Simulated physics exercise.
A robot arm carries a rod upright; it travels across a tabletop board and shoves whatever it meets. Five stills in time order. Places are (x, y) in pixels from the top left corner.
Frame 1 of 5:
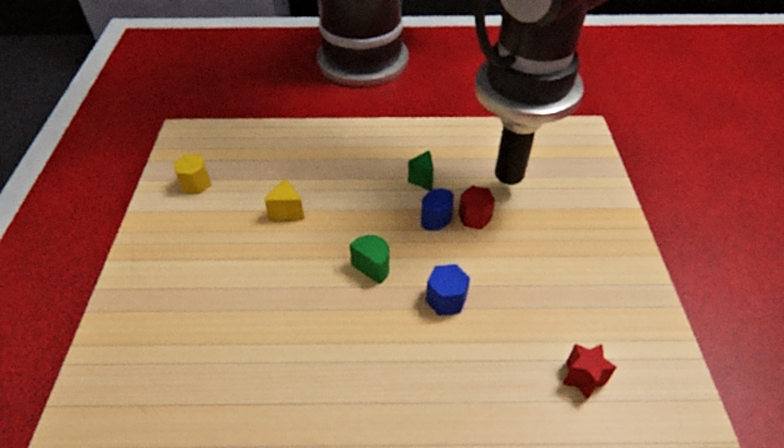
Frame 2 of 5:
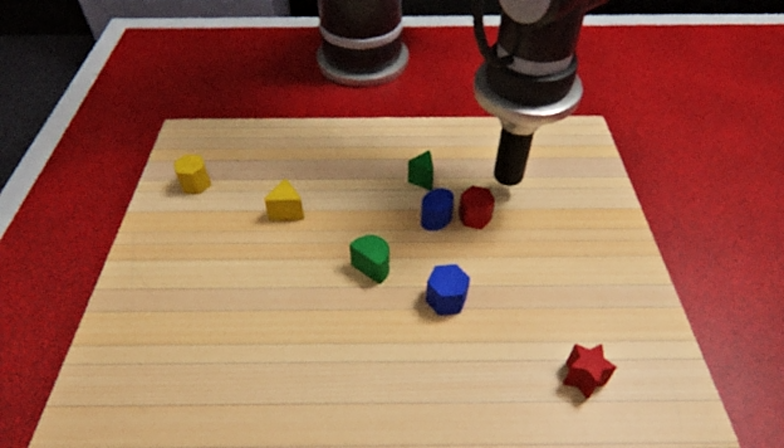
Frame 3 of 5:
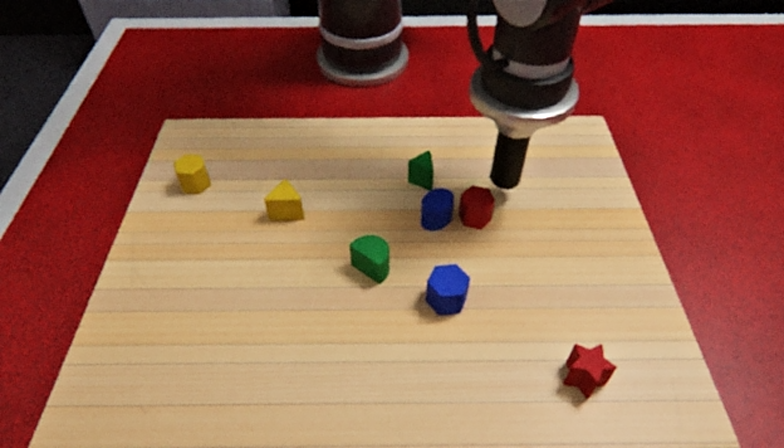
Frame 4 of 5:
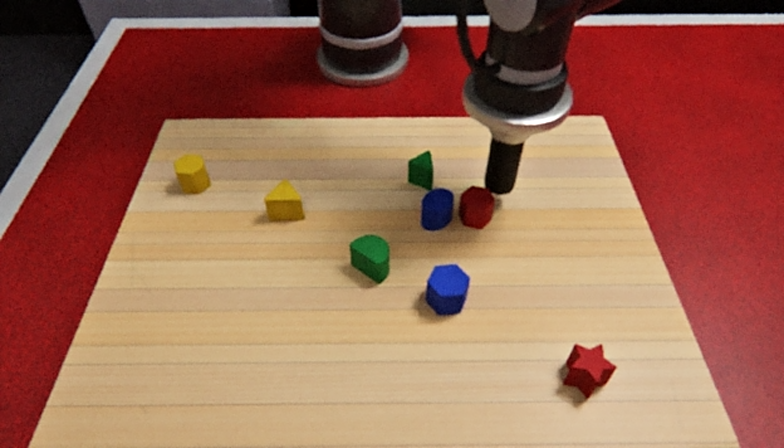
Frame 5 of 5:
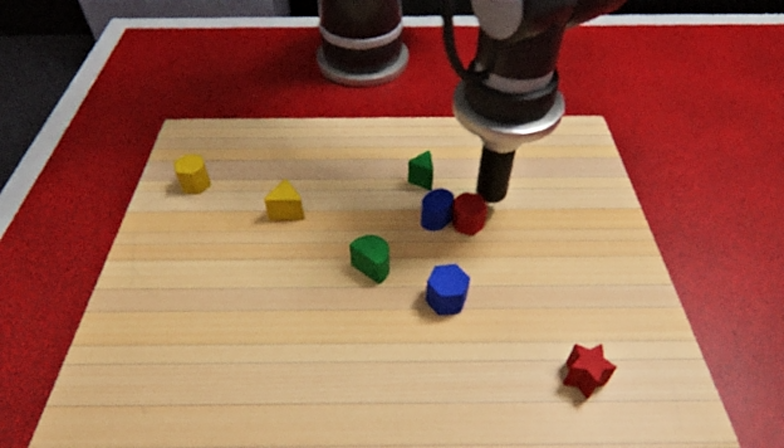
Robot arm with a black rod moving down and left, nudging a red hexagon slightly on a board of coloured blocks.
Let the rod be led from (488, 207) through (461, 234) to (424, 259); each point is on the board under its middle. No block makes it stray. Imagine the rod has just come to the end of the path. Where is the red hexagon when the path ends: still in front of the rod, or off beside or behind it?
At that point it is up front.
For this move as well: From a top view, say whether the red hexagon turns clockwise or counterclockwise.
Prediction: Clockwise.
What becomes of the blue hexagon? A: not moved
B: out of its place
A: Not moved.
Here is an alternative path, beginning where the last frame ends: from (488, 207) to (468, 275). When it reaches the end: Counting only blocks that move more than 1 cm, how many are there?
The count will be 1.
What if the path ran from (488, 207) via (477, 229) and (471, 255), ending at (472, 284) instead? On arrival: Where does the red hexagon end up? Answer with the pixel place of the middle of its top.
At (440, 236).
On the path given first. One third of the way, rod at (473, 213); red hexagon at (450, 223).
Two thirds of the way, rod at (450, 230); red hexagon at (424, 240).
At the end, rod at (425, 245); green half-round block at (369, 248); blue oval block unmoved; blue hexagon unmoved; red hexagon at (402, 257), turned 25° clockwise.
